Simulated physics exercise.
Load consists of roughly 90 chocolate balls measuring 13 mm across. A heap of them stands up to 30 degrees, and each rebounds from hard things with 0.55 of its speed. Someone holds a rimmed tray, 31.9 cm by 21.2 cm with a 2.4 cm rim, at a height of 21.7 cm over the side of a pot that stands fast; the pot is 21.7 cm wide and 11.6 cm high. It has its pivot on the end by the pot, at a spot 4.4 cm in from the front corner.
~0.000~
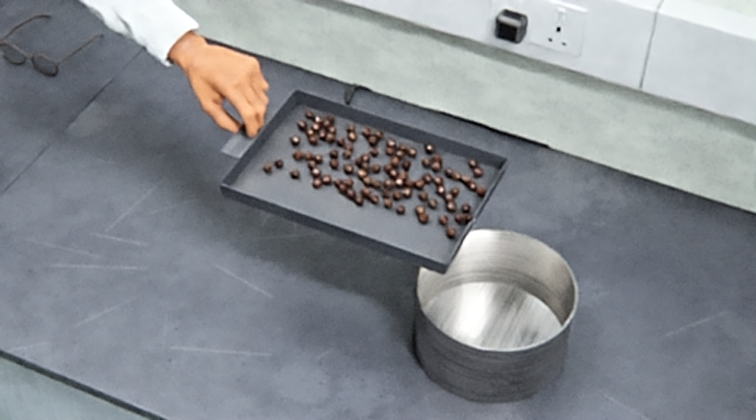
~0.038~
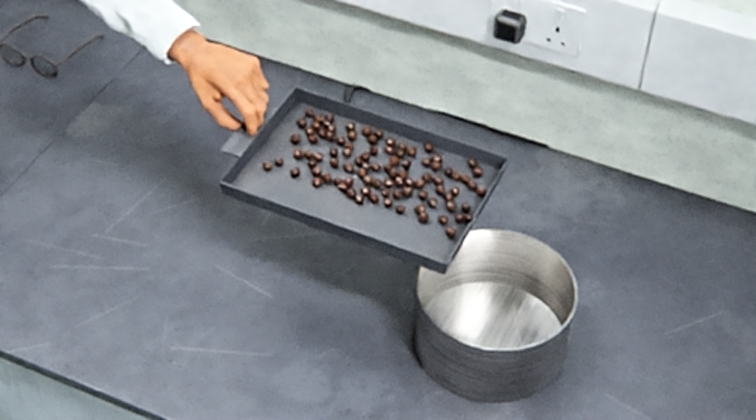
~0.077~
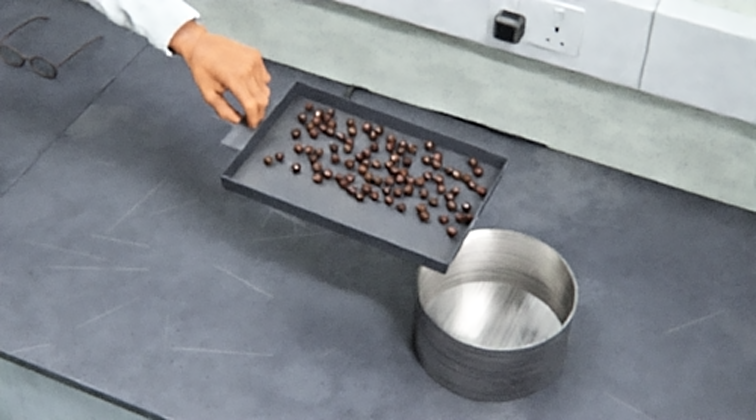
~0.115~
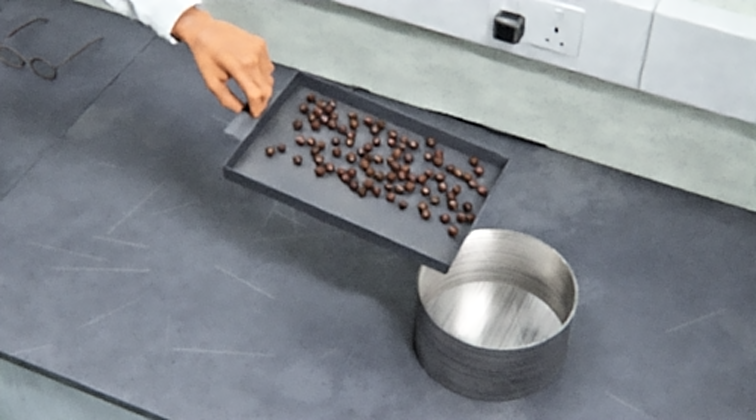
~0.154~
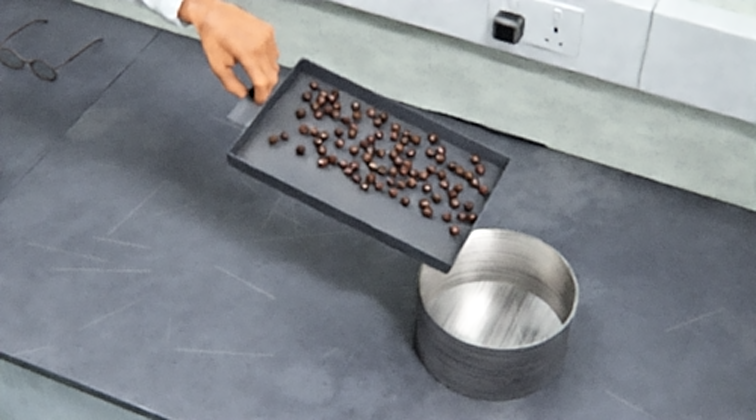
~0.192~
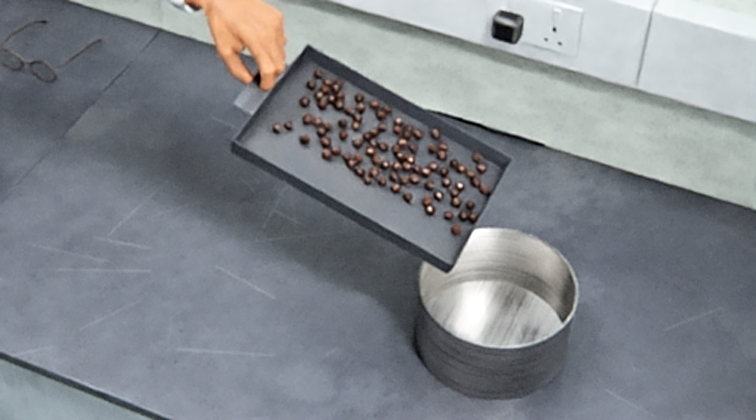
A hand raises the left end of a dark tray of brown balls beside a metal pot.
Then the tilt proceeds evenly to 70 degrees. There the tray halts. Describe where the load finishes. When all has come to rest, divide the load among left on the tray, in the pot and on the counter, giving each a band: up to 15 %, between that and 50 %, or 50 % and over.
Tray: 50 % and over; pot: Between 15 and 50 %; counter: Up to 15 %.
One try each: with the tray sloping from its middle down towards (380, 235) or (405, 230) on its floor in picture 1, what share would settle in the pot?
Estimate: Some 0 % and some 10 % respectively.
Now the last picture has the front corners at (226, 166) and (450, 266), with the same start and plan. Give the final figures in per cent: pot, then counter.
The pot gets 5 and the counter 20.
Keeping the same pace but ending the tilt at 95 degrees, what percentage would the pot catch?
95 percent.
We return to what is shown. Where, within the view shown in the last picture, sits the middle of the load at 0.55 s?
Approx. (479, 182).
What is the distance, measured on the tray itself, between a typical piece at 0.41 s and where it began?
By then it sits near 4 cm from where it began.
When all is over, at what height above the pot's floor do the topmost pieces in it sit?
Height: Approx. 1.5 cm.
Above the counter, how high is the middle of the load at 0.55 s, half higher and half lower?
Roughly 26 centimetres.
Then, at 0.41 s, tilt 44 degrees; the tray holds 100 %, the pot 0 %.
After 0.55 s, tilt 62 degrees; the tray holds 100 %, the pot 0 %.
After 0.83 s, tilt 70 degrees; the tray holds 60 %, the pot 25 %.
At rest (2.1 s), tray 60 %, pot 35 %, counter 5 %.
